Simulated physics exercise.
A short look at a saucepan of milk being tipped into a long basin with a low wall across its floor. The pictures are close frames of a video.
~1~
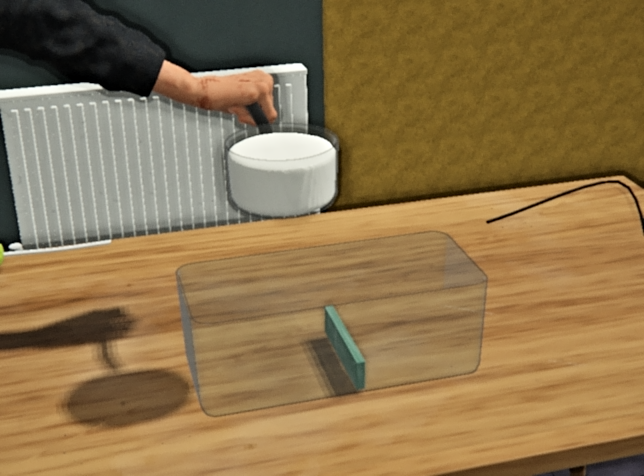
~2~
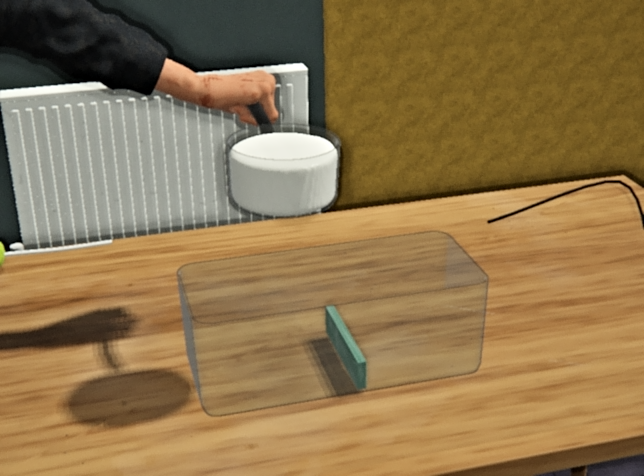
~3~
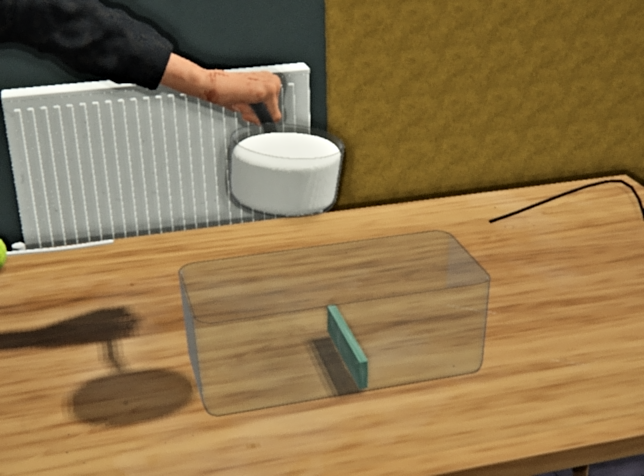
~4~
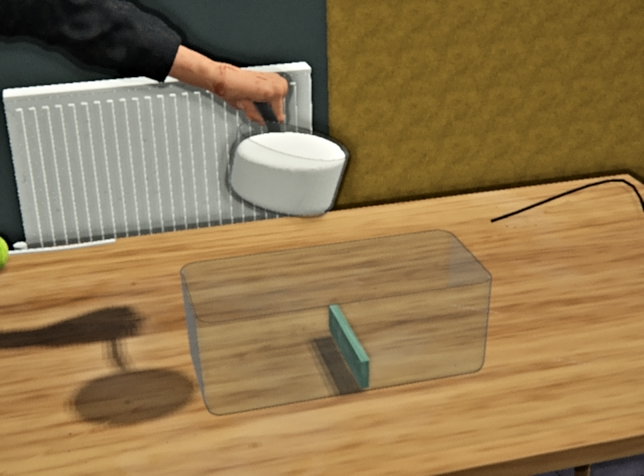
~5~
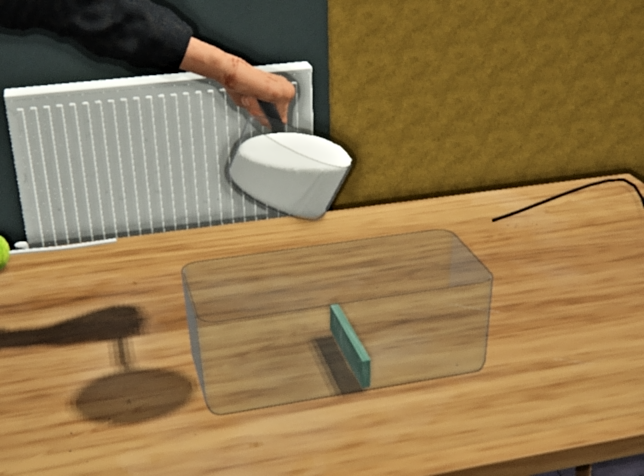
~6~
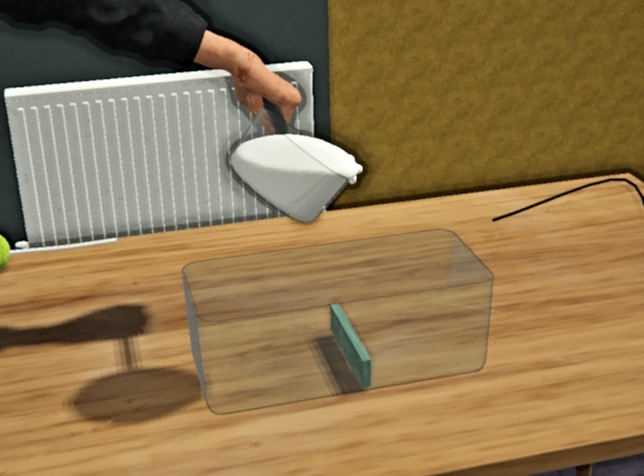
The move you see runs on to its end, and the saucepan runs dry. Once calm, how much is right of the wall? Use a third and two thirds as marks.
It comes to above two thirds.
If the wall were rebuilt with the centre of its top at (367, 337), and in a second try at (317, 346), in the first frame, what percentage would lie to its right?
The first gives 50 %, the second 80 %.
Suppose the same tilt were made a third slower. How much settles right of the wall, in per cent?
Some 85 per cent.
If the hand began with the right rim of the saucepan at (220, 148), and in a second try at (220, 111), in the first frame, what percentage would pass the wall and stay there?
In turn 15 and 20 in a hundred.
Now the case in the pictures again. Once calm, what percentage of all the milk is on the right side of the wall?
Some 80 per cent.
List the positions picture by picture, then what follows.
In the first picture, it leans 0°; its right rim is at (335, 137); the milk meets the walls at (228, 155) and (332, 144); the long basin's rim runs from (184, 296) to (466, 256); the wall's top is at (344, 334).
In the second picture, it leans 2°; its right rim is at (337, 139); the milk meets the walls at (230, 154) and (333, 144).
In the third picture, it leans 7°; its right rim is at (341, 143); the milk meets the walls at (233, 152) and (337, 145).
In the fourth picture, it leans 16°; its right rim is at (345, 151); the milk meets the walls at (237, 151) and (342, 146).
In the fifth picture, it leans 27°; its right rim is at (347, 161); the milk meets the walls at (236, 153) and (344, 153); 2 per cent is over the edge.
In the sixth picture, it leans 40°; its right rim is at (346, 174); the milk meets the walls at (233, 153) and (338, 160); 7 per cent is over the edge.
A moment on, the saucepan is tipped right over and 15 per cent is still to pour, 0 is left of the wall and 42 right of it.
Next, the saucepan is tipped right over and 1 per cent is still to pour, 14 is left of the wall and 79 right of it.
Then the saucepan is tipped right over and 0 per cent is still to pour, 19 is left of the wall and 79 right of it.
Later the saucepan is tipped right over and 0 per cent is still to pour, 20 is left of the wall and 78 right of it.
In the end 20 per cent lies left of the wall, 78 right of it and 2 outside.
